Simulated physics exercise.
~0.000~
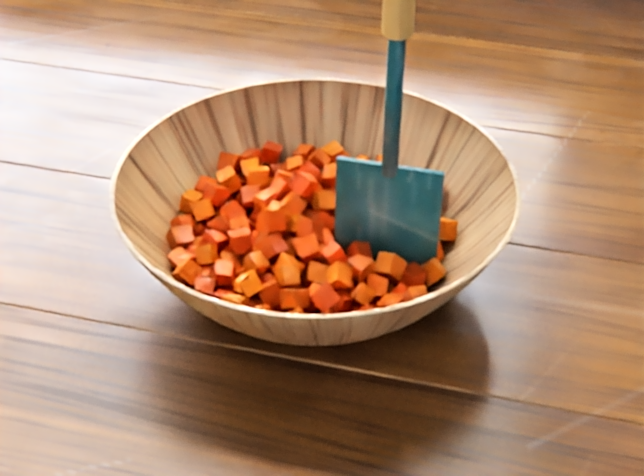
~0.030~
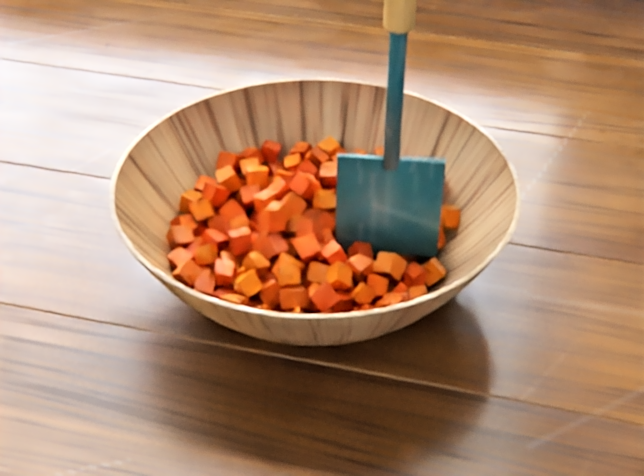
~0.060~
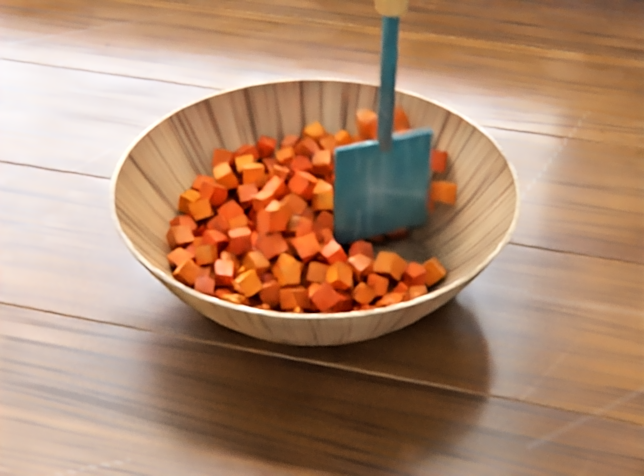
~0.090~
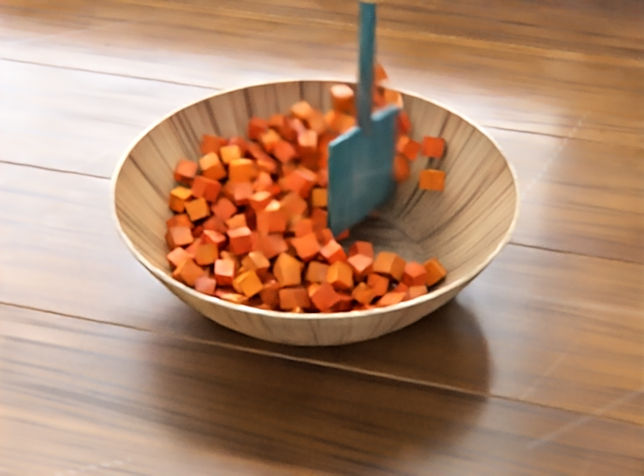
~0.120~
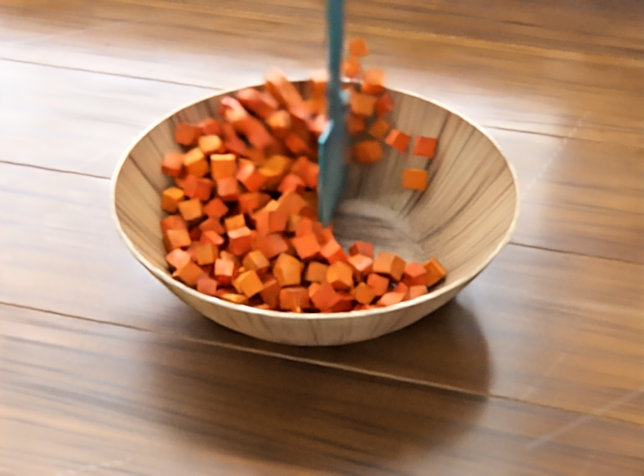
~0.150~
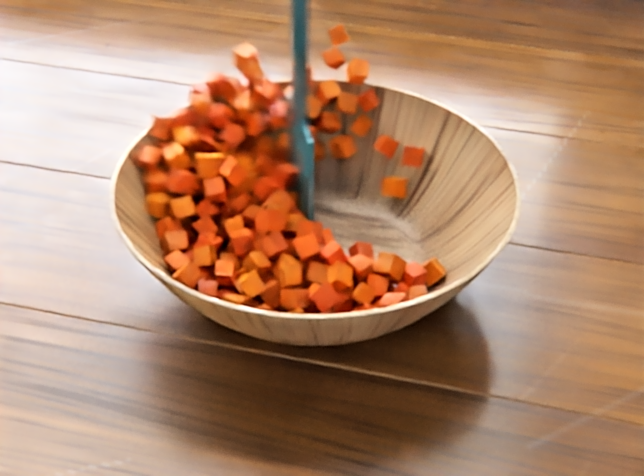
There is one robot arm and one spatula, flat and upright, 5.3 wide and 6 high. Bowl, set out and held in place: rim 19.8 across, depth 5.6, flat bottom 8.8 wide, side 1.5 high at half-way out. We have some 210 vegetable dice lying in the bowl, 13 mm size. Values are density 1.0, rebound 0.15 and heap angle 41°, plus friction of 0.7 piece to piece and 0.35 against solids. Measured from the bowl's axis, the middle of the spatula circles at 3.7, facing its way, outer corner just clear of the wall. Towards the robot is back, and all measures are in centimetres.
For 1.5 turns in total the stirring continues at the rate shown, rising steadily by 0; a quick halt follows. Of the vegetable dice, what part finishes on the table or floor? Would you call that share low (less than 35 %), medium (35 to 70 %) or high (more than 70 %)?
I would call it medium.
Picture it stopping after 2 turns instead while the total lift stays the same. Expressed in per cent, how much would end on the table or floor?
Close to 50 in a hundred.
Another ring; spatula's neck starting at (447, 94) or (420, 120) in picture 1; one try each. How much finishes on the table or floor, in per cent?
Close to 0 per cent for the first and close to 60 per cent for the second.
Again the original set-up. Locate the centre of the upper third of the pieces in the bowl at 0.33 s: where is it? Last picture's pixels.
Around (350, 277).
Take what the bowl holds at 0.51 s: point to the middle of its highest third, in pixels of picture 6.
The centre lies near (361, 123) in the last picture.
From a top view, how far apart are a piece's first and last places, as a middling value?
Around 13 centimetres.
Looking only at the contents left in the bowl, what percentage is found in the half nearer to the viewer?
Roughly 60 percent of it.
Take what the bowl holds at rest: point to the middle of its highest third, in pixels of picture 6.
It is centred near (185, 250).
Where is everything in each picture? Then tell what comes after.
The first picture shows spatula neck at (391, 139), 0° round; upper third of the load around (298, 214), from x 180 to 445, top at y 155; 212 in the bowl.
The second picture shows spatula neck at (393, 131), 10° round; upper third of the load around (297, 209), from x 180 to 445, top at y 150.
The third picture shows spatula neck at (386, 113), 36° round; upper third of the load around (307, 189), from x 180 to 445, top at y 120.
The fourth picture shows spatula neck at (365, 99), 63° round; upper third of the load around (301, 158), from x 180 to 435, top at y 75.
The fifth picture shows spatula neck at (334, 90), 90° round; upper third of the load around (275, 143), from x 175 to 430, top at y 50; 211 in the bowl, 1 in flight or on the tool.
The sixth picture shows spatula neck at (300, 90), 117° round; upper third of the load around (243, 136), from x 150 to 430, top at y 35; 209 in the bowl, 3 in flight or on the tool.
By 0.33 s, 279° round, highest piece 9 above the table; 161 in the bowl, 17 on the table or floor, 34 in flight or on the tool.
By 0.51 s, 81° round, highest piece 8 above the table; 129 in the bowl, 77 on the table or floor, 6 in flight or on the tool.
By 0.80 s, 180° round, highest piece 7 above the table; 114 in the bowl, 98 on the table or floor.
By 1.50 s, 180° round, highest piece 7 above the table; 114 in the bowl, 98 on the table or floor.
Final count, 114 in the bowl, 98 on the table or floor. That is 46 % on the table or floor.
